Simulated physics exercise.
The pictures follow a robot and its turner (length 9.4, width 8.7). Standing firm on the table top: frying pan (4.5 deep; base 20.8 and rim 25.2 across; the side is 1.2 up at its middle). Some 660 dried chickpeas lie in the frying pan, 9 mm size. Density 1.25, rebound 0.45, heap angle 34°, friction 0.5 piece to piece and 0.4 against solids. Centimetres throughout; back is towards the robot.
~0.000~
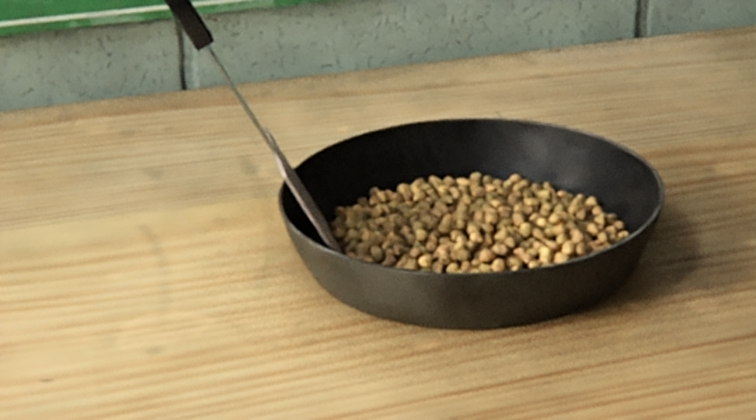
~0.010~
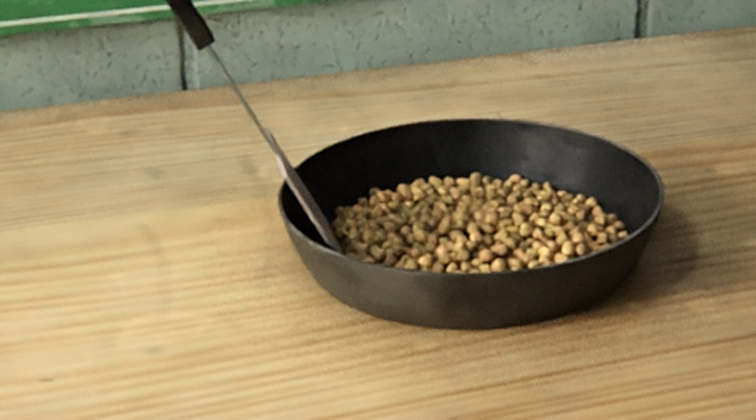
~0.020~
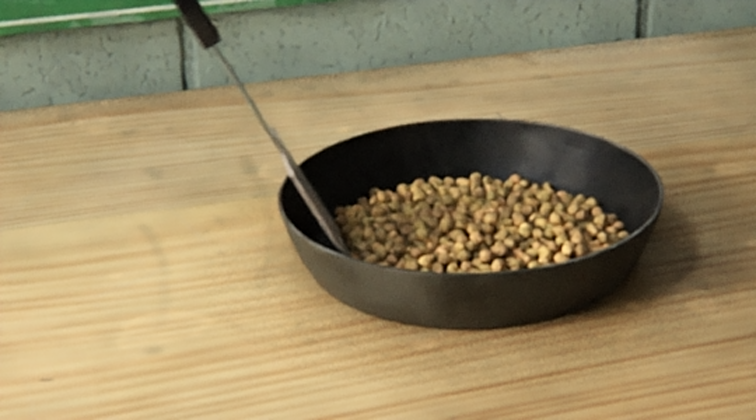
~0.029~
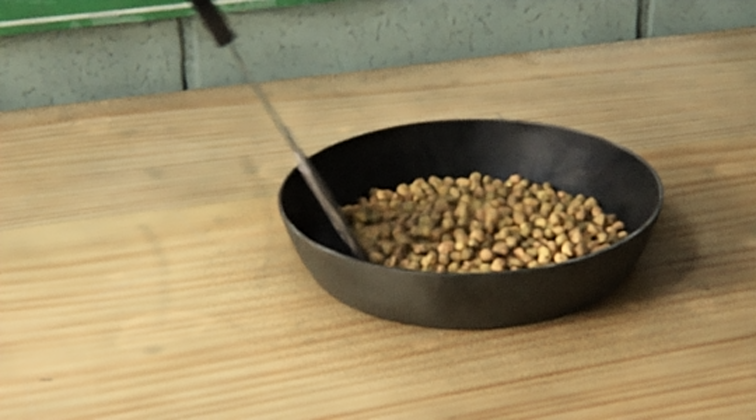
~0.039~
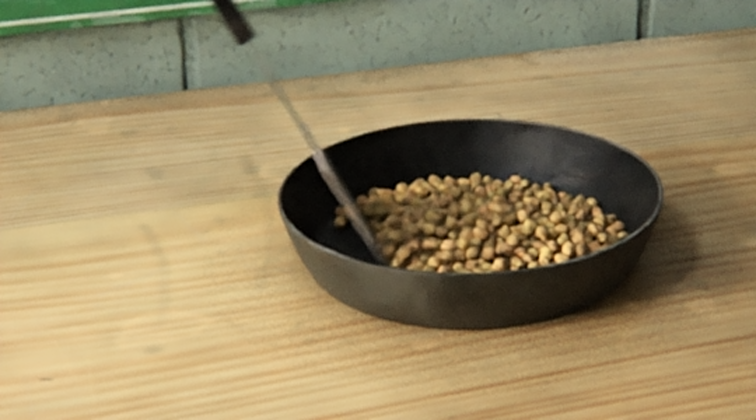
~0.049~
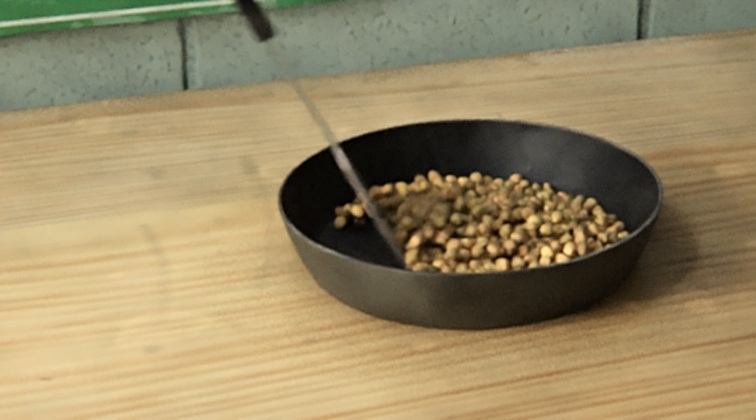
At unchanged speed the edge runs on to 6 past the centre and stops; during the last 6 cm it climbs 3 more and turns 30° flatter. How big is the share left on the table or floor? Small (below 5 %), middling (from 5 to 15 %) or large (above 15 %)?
On the table or floor the share is middling, from 5 to 15 %.
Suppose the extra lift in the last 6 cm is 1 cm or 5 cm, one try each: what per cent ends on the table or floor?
Some 5 and 10 per cent.
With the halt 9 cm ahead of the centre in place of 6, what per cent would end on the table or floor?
In that case some 15 per cent.
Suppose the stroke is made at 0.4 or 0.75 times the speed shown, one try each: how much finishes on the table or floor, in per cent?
About 0 and 0 per cent.
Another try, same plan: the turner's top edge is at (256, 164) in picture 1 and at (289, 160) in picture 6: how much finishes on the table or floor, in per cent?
Some 0 per cent.
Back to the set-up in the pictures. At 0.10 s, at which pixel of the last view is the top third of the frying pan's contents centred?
Near (505, 208).
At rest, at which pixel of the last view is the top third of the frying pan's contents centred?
Around (599, 208).
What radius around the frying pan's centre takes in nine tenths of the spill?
About 65 cm.
After 0.07 s, sloping 64°, highest piece 6 above the table; 657 in the frying pan.
After 0.10 s, sloping 55°, highest piece 7 above the table; 657 in the frying pan.
After 0.31 s, sloping 34°, highest piece 7 above the table; 605 in the frying pan, 43 on the table or floor, 9 on the blade or in flight.
After 1.36 s, sloping 34°, highest piece 4 above the table; 603 in the frying pan, 54 on the table or floor.
In the end, 603 in the frying pan, 54 on the table or floor. That is 8 % on the table or floor.
